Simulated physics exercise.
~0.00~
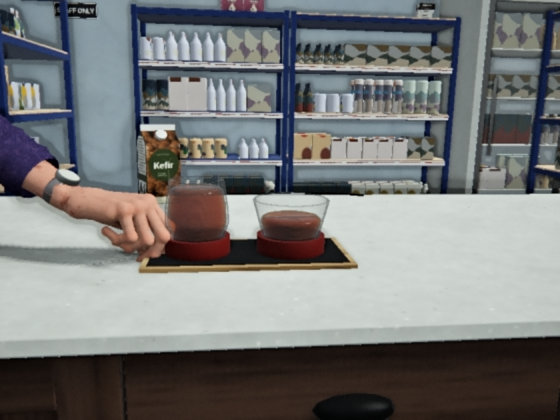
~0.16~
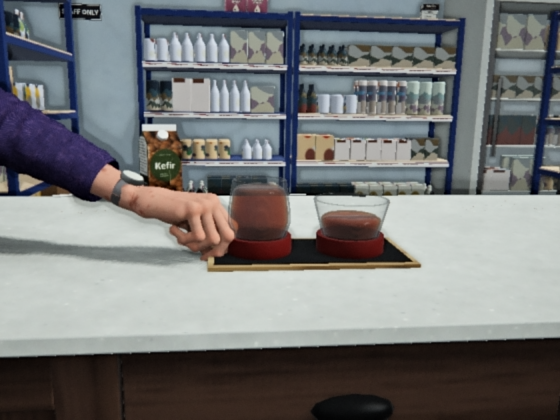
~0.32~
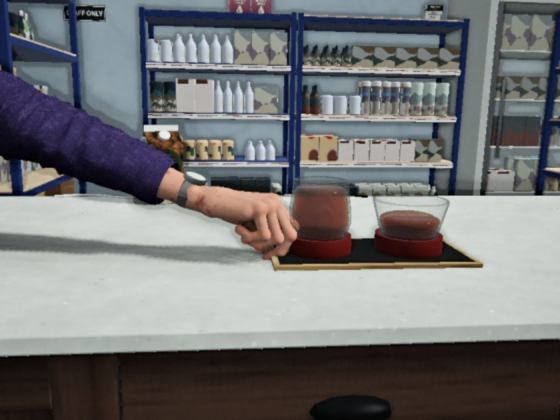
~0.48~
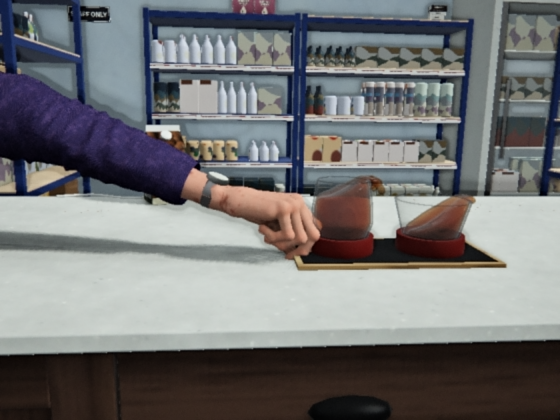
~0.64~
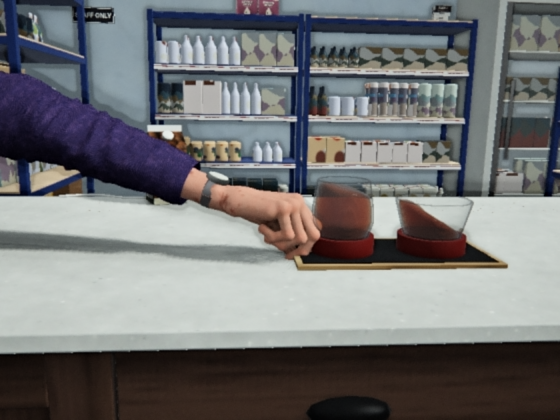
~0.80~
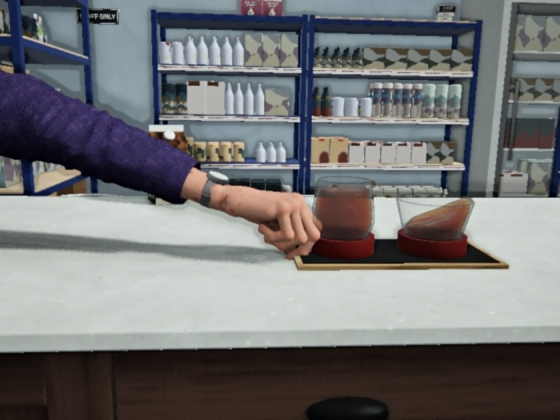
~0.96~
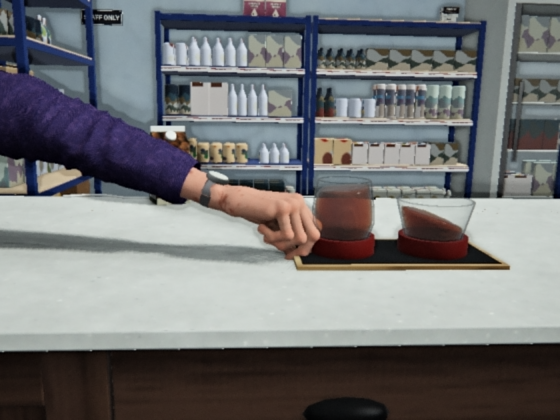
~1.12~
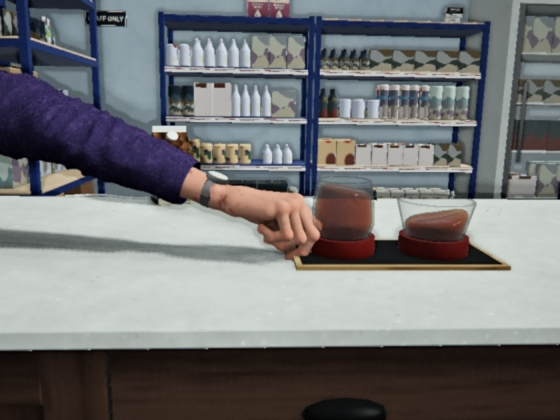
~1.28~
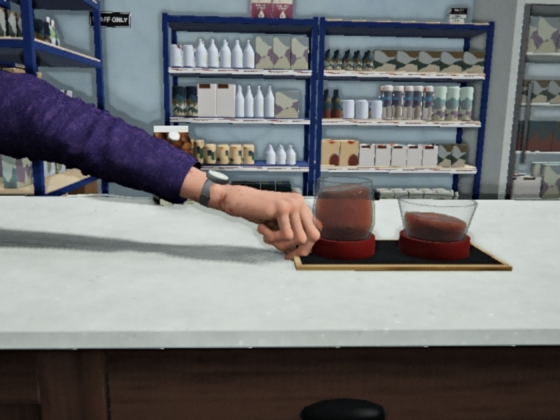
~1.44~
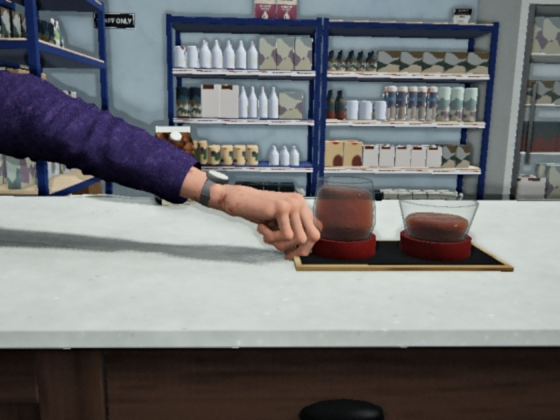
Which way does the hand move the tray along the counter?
The hand slides the tray to the right before it comes to a stop.
On a shop counter, a hand slides a tray right, then stops, and two teas slosh.
